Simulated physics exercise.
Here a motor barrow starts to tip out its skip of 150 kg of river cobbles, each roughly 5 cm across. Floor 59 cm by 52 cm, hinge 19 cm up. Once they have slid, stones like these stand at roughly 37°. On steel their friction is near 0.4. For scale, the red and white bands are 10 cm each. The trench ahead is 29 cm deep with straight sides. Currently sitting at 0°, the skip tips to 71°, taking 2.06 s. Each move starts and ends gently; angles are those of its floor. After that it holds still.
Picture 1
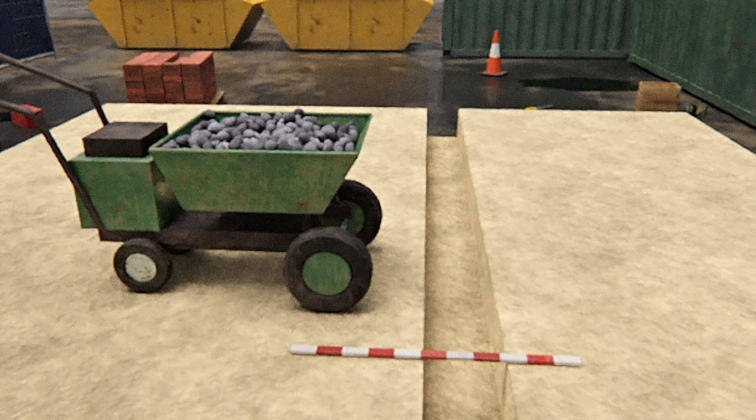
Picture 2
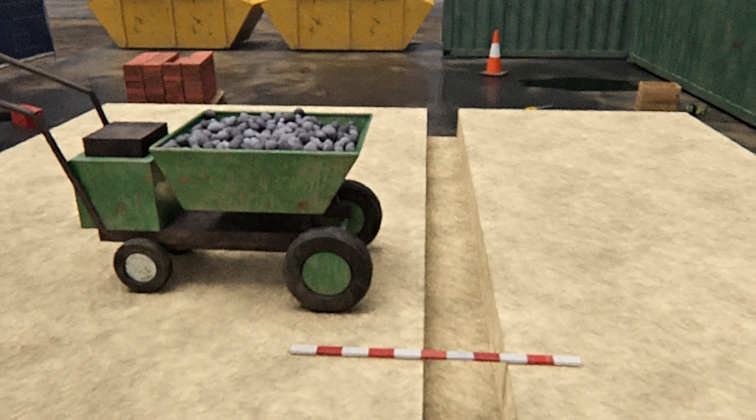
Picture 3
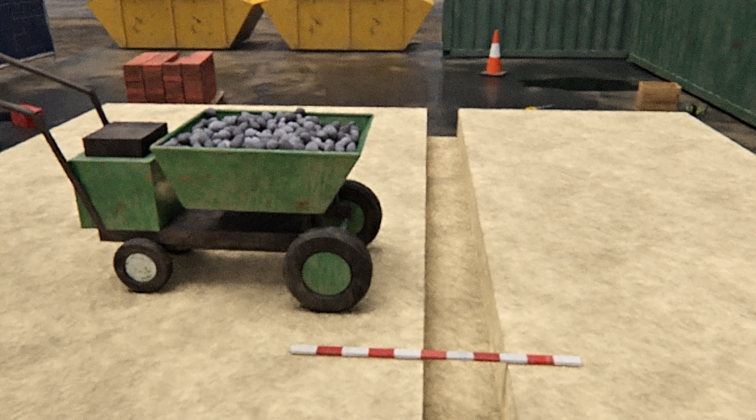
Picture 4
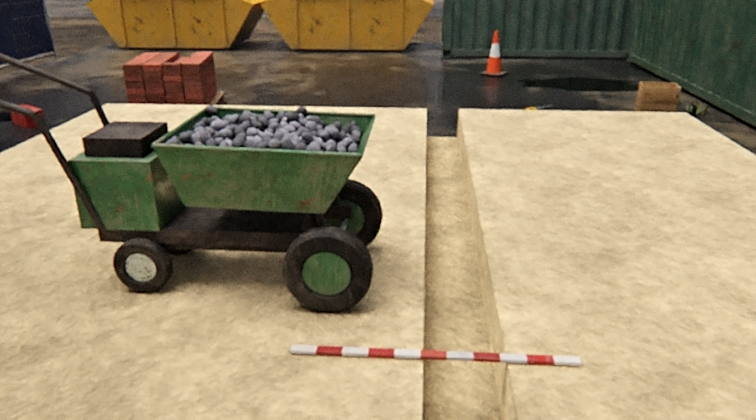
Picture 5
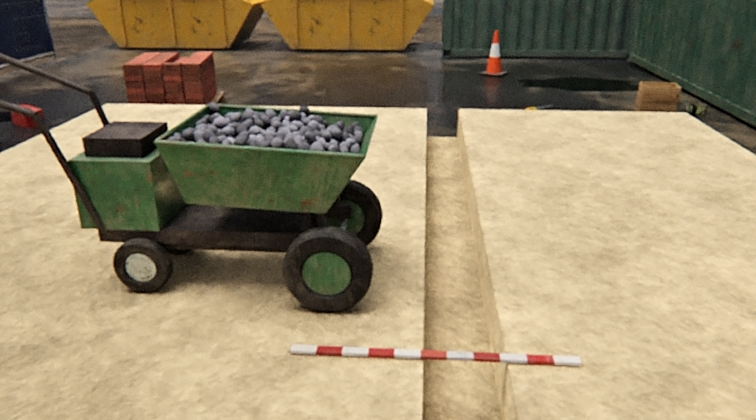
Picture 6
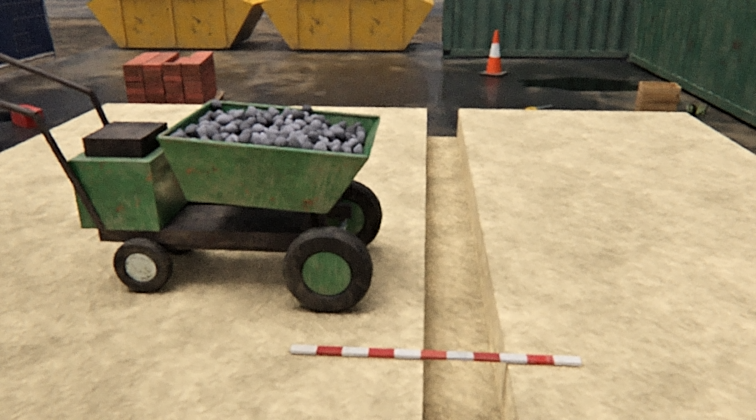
The footage shows a green motor barrow loaded with grey cobbles, standing left of a narrow trench behind a red and white banded pole, as its skip tilts slightly toward the right while the wheels stay still.
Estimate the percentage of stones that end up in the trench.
Roughly 67 per cent.
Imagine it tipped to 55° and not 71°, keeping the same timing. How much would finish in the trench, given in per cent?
Then roughly 30 percent.
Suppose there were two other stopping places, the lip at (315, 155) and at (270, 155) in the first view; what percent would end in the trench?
It'd be around 95 per cent and after that around 65 per cent.
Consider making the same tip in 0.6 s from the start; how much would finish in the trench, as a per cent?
It would be near 40 percent.
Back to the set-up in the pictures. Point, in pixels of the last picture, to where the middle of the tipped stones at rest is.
At about pixel (475, 306) in the last view.
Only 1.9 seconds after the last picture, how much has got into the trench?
By that moment, roughly 25 per cent of the load.
Then, 1.2 s after the last picture the floor is at 60°, 98 % in the skip, 2 % in the trench; the foremost stones are at (471, 236).
Then, 1.9 s after the last picture the floor is at 71°, 49 % in the skip, 25 % in the trench, 25 % past the trench; the foremost stones are at (605, 285).
Then, 2.2 s after the last picture the floor is at 71°, 29 % in the skip, 37 % in the trench, 34 % past the trench; the foremost stones are at (653, 293).
Then, 4.2 s after the last picture the floor is at 71°, 1 % in the skip, 67 % in the trench, 32 % past the trench; the foremost stones are at (655, 284).
